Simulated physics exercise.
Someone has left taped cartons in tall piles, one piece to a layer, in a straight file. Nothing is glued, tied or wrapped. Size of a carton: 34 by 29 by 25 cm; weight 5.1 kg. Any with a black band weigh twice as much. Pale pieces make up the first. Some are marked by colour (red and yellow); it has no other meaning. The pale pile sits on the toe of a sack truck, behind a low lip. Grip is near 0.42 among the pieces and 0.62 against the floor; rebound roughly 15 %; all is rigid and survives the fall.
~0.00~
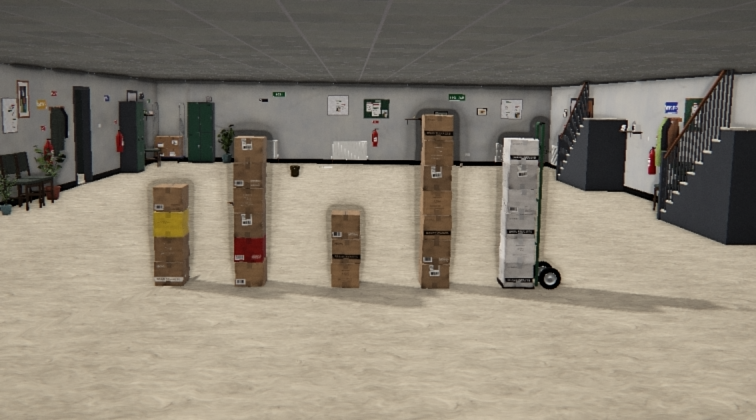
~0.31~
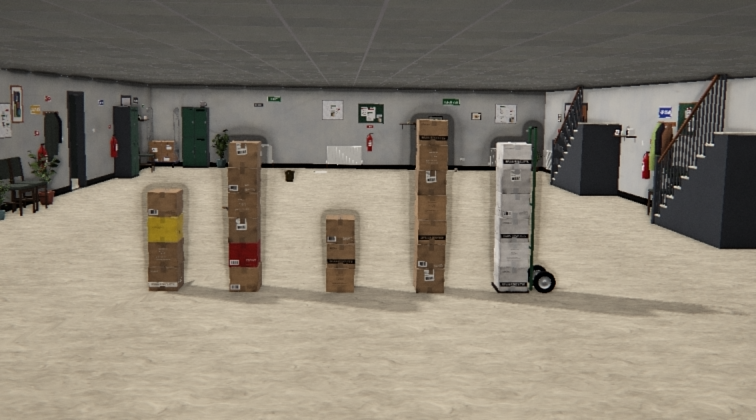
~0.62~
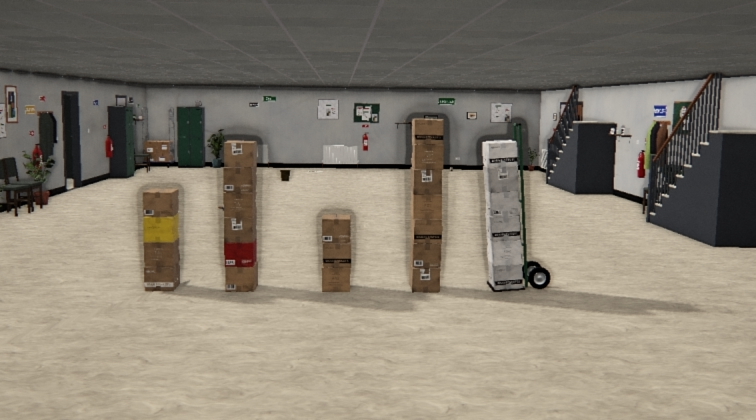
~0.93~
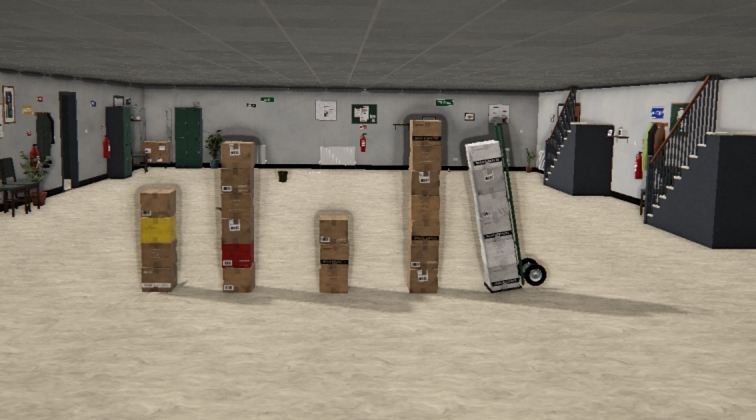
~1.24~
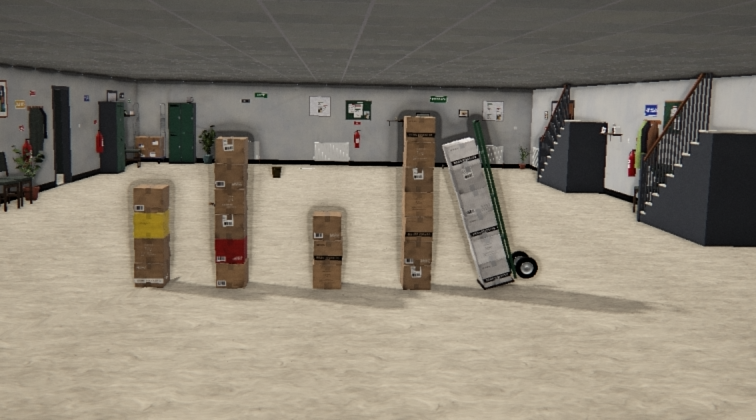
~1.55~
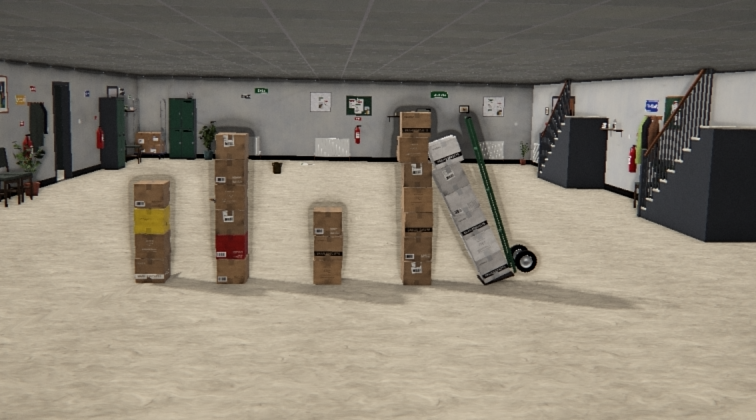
In a wide indoor hall with pale flooring, grey walls and stairs at the right, seen from the front at a distance, the view drifts slightly. Five stacks of cartons stand in a row, four brown, two of these with a yellow or red band, and a white one at right on a green hand truck. The truck tilts steadily left, and the white stack leans with it toward the tall brown stack beside it.
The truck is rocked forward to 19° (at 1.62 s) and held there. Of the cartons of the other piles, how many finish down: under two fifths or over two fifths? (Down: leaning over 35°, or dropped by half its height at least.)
It comes to upwards of two fifths.
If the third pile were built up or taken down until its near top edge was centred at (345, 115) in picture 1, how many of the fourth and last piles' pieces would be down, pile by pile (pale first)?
Then fourth 6, last 4.
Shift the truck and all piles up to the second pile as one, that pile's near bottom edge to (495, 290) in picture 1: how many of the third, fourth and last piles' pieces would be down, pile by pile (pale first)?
In that case third 2, fourth 5, last 3.
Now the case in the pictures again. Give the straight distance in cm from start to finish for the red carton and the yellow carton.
Moved: Red 40, yellow 110.
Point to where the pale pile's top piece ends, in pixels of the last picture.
At about (341, 217).
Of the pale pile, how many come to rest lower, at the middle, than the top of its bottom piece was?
2 pale pieces.
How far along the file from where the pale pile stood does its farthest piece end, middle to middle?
About 170 cm.
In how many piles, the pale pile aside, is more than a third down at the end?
The count is 4.
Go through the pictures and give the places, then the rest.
In the first frame (pixels give the middle of a visible side), truck frame (542, 157) 0° forward; yellow carton (168, 225); red carton (248, 250); none of the others has stirred.
In the second frame, truck frame (535, 161) 1° forward; yellow carton (162, 230).
In the third frame, truck frame (521, 158) 5° forward, top of the pale pile leaning 5°; yellow carton (158, 230); none of the others has stirred.
In the fourth frame, truck frame (505, 158) 10° forward, top of the pale pile leaning 10°; yellow carton (155, 231); none of the others has stirred.
In the fifth frame, truck frame (486, 154) 16° forward, top of the pale pile leaning 17°; yellow carton (148, 226); none of the others has stirred.
In the sixth frame, truck frame (479, 150) 19° forward, top of the pale pile leaning 21°; red carton (230, 247); yellow carton (149, 222); movement in 2 of them.
After 2.42 s, 6 of the pale pile down; 2 of the 20 other cartons down.
After 3.62 s, 6 of the pale pile down; 12 of the 20 other cartons down; red carton 31° from how it stood; yellow carton 9° from how it stood.
In the end (5.3 s), 6 of the pale pile down; 17 of the 20 other cartons down; yellow carton on its side; red carton on its side. That is 85 per cent. From the last view, middles, yellow carton near (60, 265), red carton near (204, 266).
